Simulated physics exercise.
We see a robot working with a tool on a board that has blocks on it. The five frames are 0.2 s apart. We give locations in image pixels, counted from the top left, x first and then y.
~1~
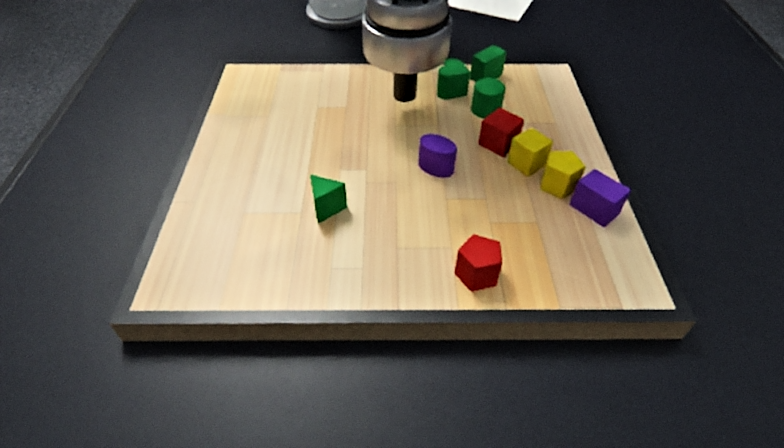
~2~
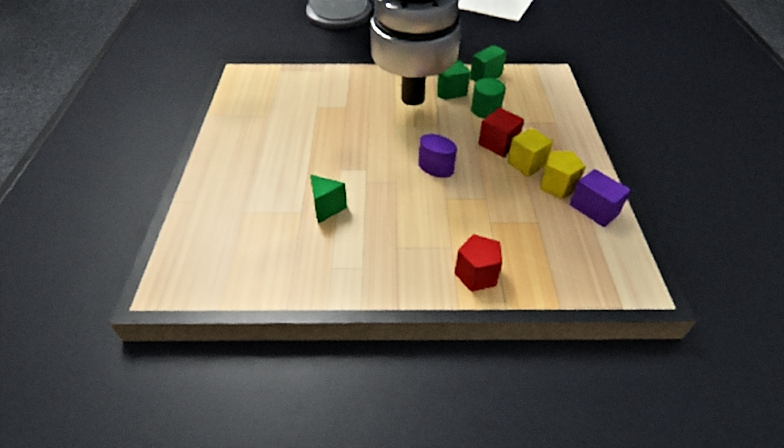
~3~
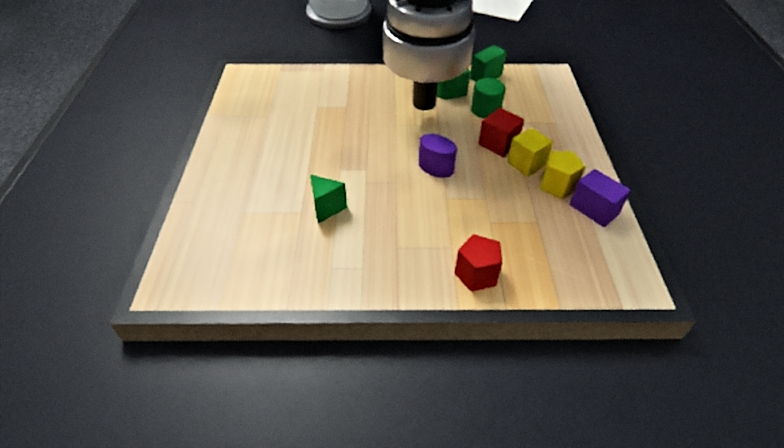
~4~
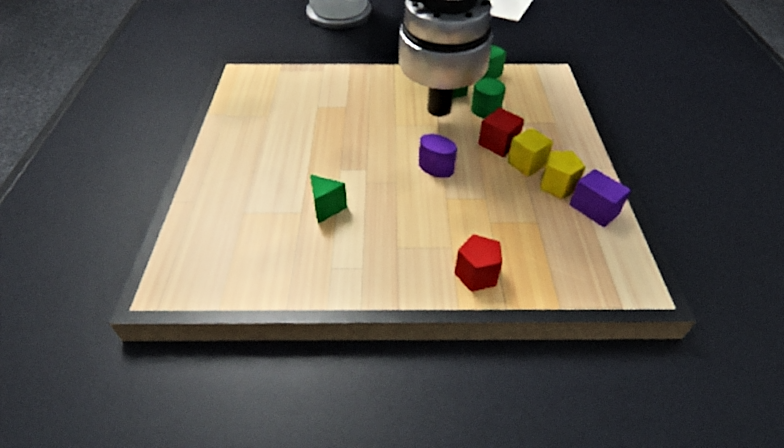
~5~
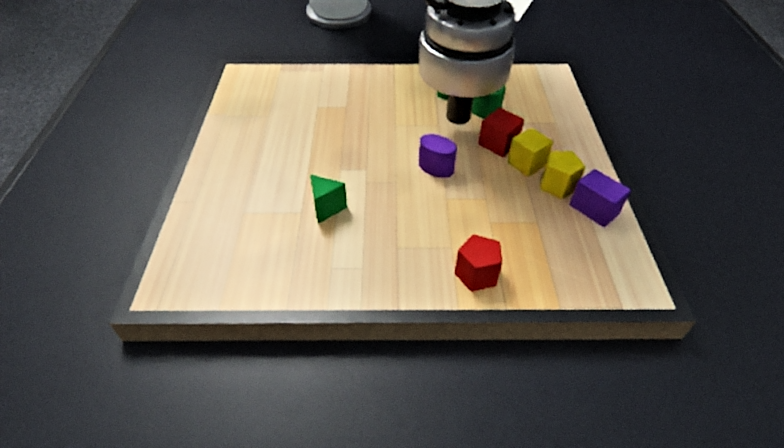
A robot arm's metal cylinder with a dark tip hangs over the far side of a light wooden board on a black table, seen from above the near edge. Green, red, yellow and purple blocks line the right, with a purple block near the middle, a green triangular one left and a red one nearer. The arm moves slightly right and nearer, covering green blocks, while the blocks and view stay still.
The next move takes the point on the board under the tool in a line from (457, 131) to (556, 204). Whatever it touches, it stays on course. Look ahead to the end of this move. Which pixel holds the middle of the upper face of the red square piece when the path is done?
At roughly (522, 124).
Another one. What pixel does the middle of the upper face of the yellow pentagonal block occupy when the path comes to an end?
I think it will end close to (584, 166).
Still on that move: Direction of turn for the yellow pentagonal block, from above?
Anticlockwise.
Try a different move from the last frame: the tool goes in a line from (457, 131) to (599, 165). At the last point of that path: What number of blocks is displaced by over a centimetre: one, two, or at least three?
That's three or more.
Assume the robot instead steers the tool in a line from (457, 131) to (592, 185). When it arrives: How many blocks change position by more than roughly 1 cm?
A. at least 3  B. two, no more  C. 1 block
A: At least 3.
The first path, step by step. One third of the way, tool at (490, 140); red square piece at (517, 124), turned 55° anticlockwise; yellow square piece at (542, 141), turned 15° clockwise.
Two thirds of the way, tool at (523, 164); red square piece at (522, 124), turned 70° anticlockwise; yellow square piece at (544, 141).
At the end, tool at (560, 190); red square piece at (522, 124), turned 70° anticlockwise; yellow square piece at (545, 141); yellow pentagonal block at (584, 166), turned 50° anticlockwise; purple rectangular block at (619, 189), turned 15° clockwise.
